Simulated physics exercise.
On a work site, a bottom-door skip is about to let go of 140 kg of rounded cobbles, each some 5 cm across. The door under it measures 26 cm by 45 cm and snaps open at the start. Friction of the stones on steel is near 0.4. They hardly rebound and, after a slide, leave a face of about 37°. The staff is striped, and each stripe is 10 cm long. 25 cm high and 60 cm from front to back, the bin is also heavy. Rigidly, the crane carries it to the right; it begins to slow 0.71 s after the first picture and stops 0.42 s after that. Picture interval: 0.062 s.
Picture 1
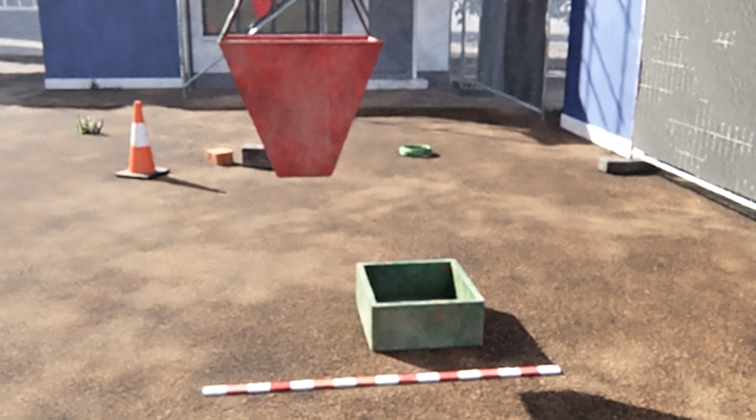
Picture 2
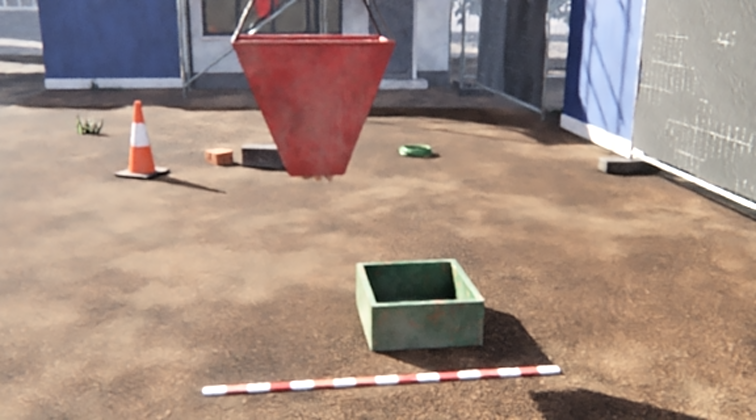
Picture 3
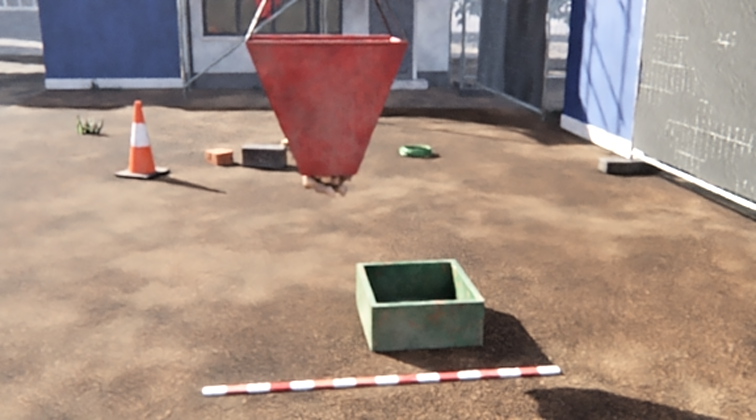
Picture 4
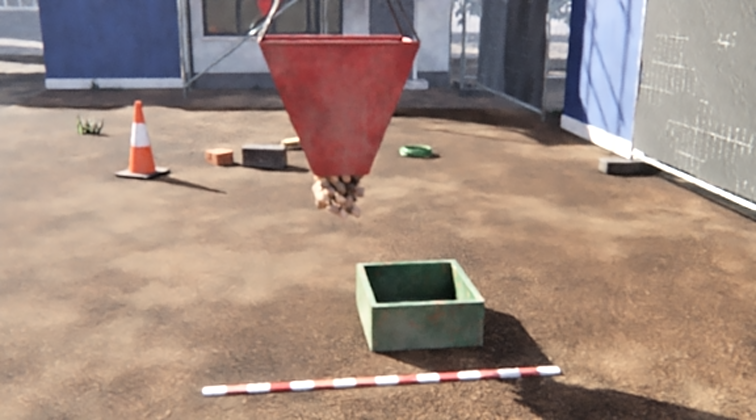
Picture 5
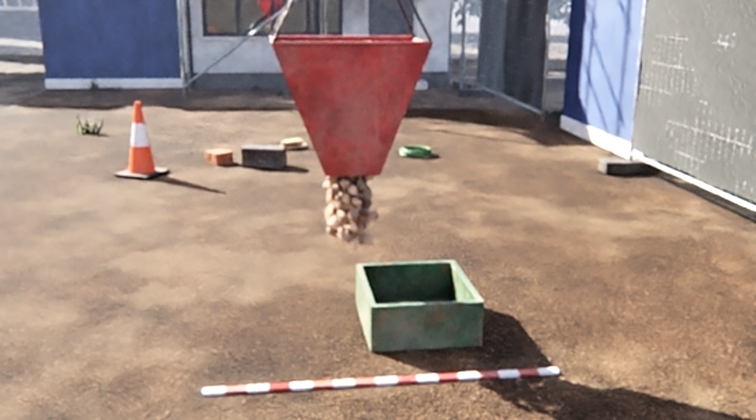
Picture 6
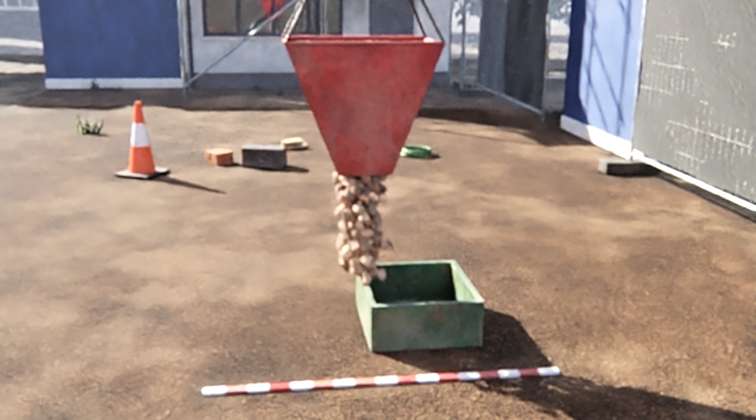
On a work site, a hanging red skip moves right and pours cobbles from its bottom.
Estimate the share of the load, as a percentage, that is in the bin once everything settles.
Roughly 61 per cent of the load ends up there.
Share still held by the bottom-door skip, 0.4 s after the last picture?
It keeps hold of roughly 25 per cent.
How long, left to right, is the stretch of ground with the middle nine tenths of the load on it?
Spread, left to right, approx 120 cm.
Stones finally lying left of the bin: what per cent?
Something like 5 per cent, roughly.
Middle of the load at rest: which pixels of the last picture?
(445, 309).
Then, 0.4 s after the last picture, 27 % in the bottom-door skip, 4 % falling or lying left of the bin, 69 % falling or lying in the bin; the stones farthest right are at (464, 188).
Then, 0.8 s after the last picture, 0 % in the bottom-door skip, 4 % falling or lying left of the bin, 61 % falling or lying in the bin, 35 % falling or lying beside or right of the bin; the stones farthest right are at (540, 300).
Then, 1.4 s after the last picture, 0 % in the bottom-door skip, 4 % falling or lying left of the bin, 61 % falling or lying in the bin, 35 % falling or lying beside or right of the bin; the stones farthest right are at (660, 303).
Then, 2.3 s after the last picture, 0 % in the bottom-door skip, 4 % falling or lying left of the bin, 61 % falling or lying in the bin, 35 % falling or lying beside or right of the bin; the stones farthest right are at (692, 303).
Then, 4.2 s after the last picture, 0 % in the bottom-door skip, 4 % left of the bin, 61 % in the bin, 35 % beside or right of the bin; the stones farthest right are at (692, 303).
